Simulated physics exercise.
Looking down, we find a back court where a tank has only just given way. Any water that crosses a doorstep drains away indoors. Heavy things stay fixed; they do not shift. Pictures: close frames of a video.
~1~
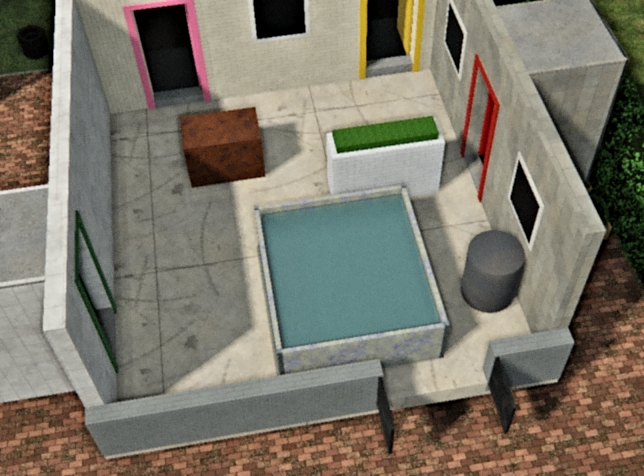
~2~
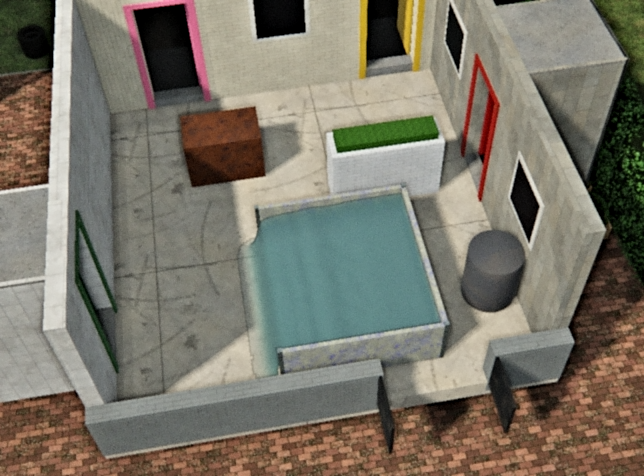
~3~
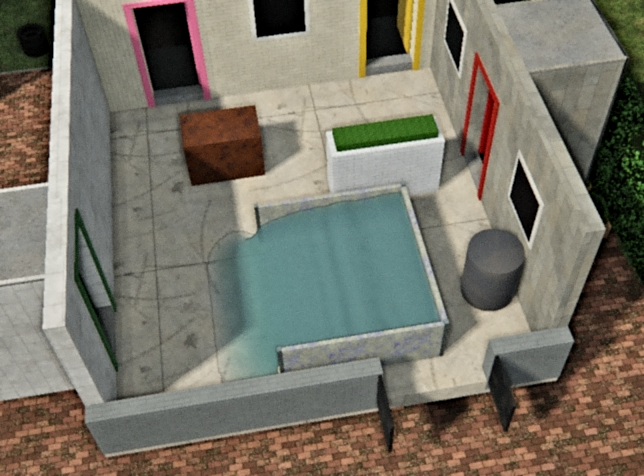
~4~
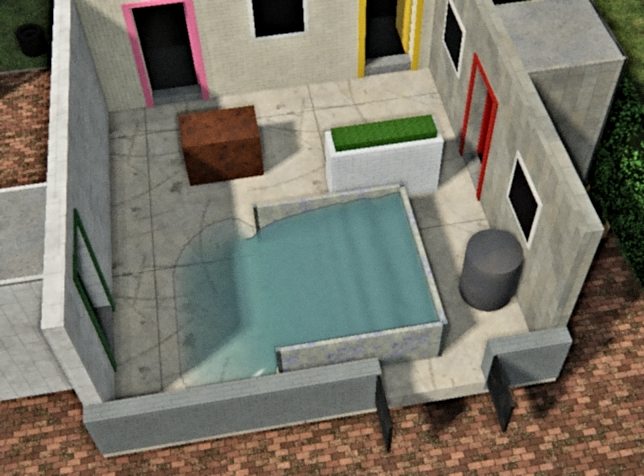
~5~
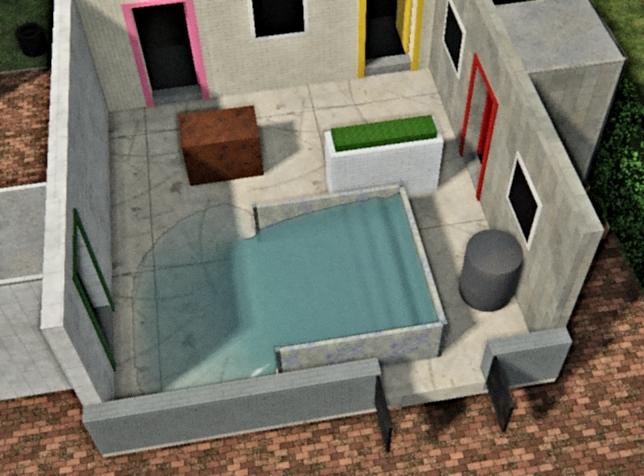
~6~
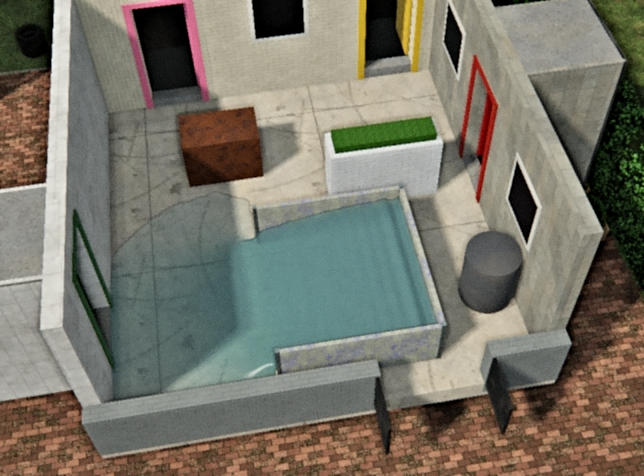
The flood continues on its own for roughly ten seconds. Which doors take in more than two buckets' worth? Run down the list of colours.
My prediction: The yellow door copes honestly. The pink door gets overwhelmed honestly. The red door gets overwhelmed honestly. The green door gets overwhelmed honestly.
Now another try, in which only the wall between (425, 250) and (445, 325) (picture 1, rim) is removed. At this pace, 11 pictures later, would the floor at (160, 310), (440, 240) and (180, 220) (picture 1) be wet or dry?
Going in your order, I'd say still bare, then drenched, then still bare.
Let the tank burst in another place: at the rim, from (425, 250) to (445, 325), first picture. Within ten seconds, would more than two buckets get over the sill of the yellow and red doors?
I think the yellow door remains below the limit and the red door crosses the limit.
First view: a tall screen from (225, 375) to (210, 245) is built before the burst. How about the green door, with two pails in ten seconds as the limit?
Result: Green remains below the limit.
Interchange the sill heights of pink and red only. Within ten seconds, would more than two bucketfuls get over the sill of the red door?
Note: Red door comes in below.
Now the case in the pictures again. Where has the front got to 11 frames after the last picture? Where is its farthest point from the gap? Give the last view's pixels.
The farthest wet spot is near (109, 117).
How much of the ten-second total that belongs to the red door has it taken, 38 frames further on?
Approximately 10 in a hundred, I reckon.
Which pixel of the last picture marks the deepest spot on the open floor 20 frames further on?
About at (150, 126).
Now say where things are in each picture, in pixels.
The water tank at (346, 266) is whole and still, in the first frame.
Water pours out at (272, 296) and has run to a hidden place, in the second frame.
Water pours out at (272, 297) and has run to a hidden place, in the third frame.
Water pours out at (271, 299) and has run to (210, 229), in the fourth frame.
The front is at a hidden place, out from the gap at (271, 299), in the fifth frame.
The front is at a hidden place, out from the gap at (270, 301), in the sixth frame.
A moment on, water covers 35 % of the floor; the yellow door not reached, the pink door not reached, the red door not reached, the green door far over two buckets in.
Next, water covers 40 % of the floor; the yellow door not reached, the pink door not reached, the red door not reached, the green door far over two buckets in.
Then, water covers 55 % of the floor; the yellow door not reached, the pink door under two buckets in, the red door not reached, the green door far over two buckets in.
Later, water covers 90 % of the floor; the yellow door wet at the sill, nothing in, the pink door far over two buckets in, the red door under two buckets in, the green door far over two buckets in.
In the end, water covers 100 % of the floor; the yellow door wet at the sill, nothing in, the pink door far over two buckets in, the red door over two buckets in, the green door far over two buckets in.
